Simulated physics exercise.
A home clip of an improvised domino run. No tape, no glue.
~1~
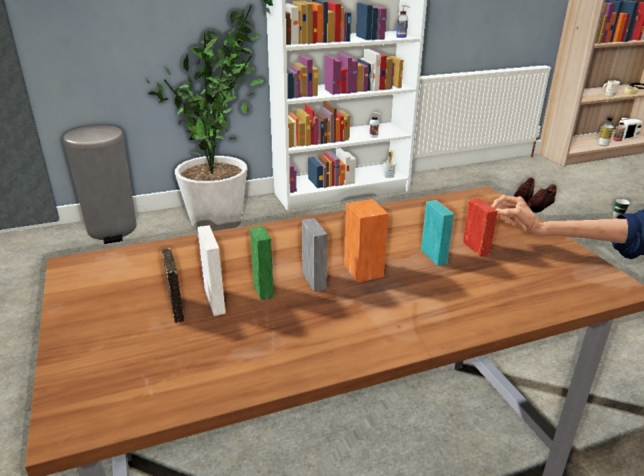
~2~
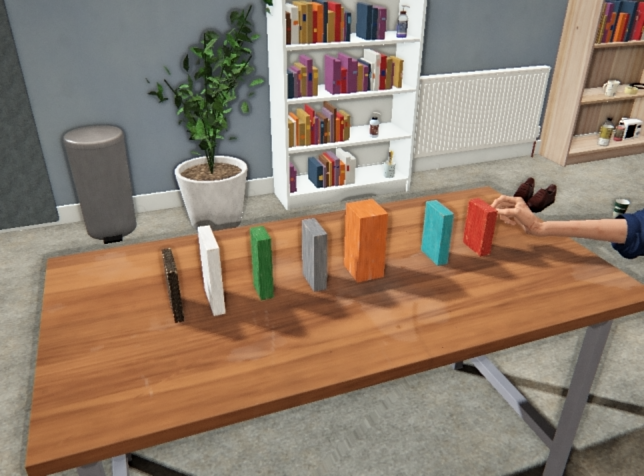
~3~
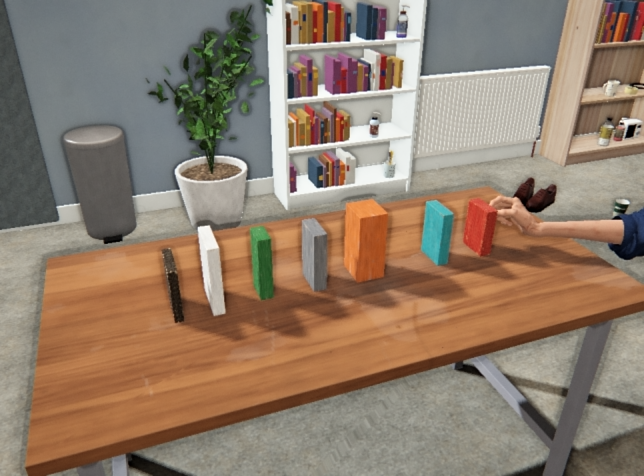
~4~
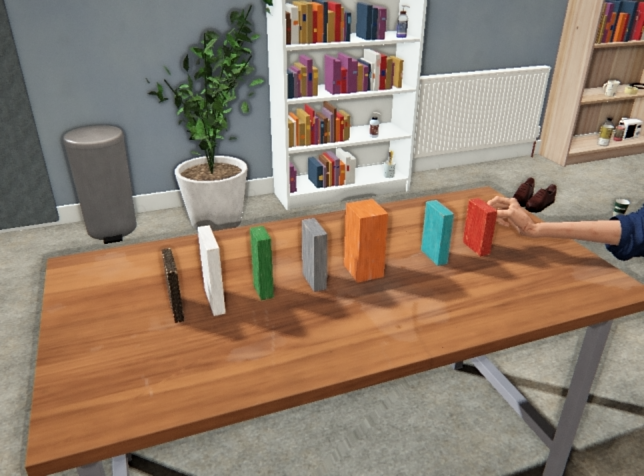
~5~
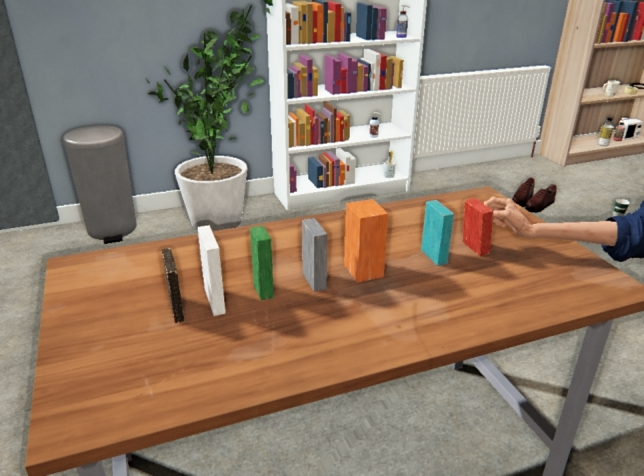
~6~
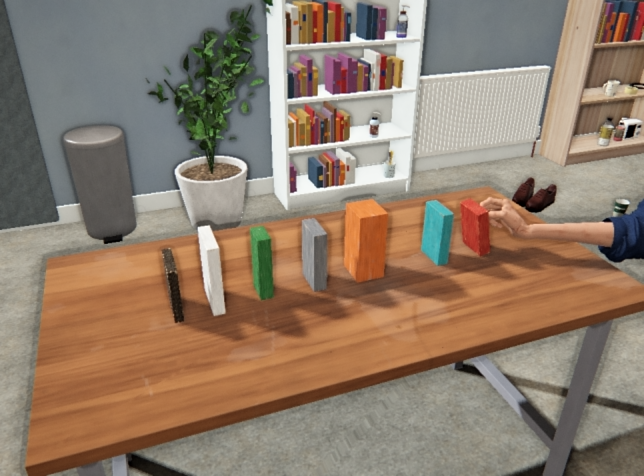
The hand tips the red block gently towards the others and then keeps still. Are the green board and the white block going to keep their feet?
The green board stays upright and the white block stays upright.
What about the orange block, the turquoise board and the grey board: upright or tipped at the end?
The orange block stays upright; the turquoise board topples; the grey board keeps standing.
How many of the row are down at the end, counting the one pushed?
2 of them.
Then, 0.40 s past the last view, red block 65° over; turquoise board rocked 23° from its first pose.
Then, 0.60 s past the last view, red block 90° over; turquoise board on its side.
Finally, down or leaning hard on the table, turquoise board; the other 4 still in place. Final places as the last picture's camera would see them, green board near (262, 263), white block near (212, 271).
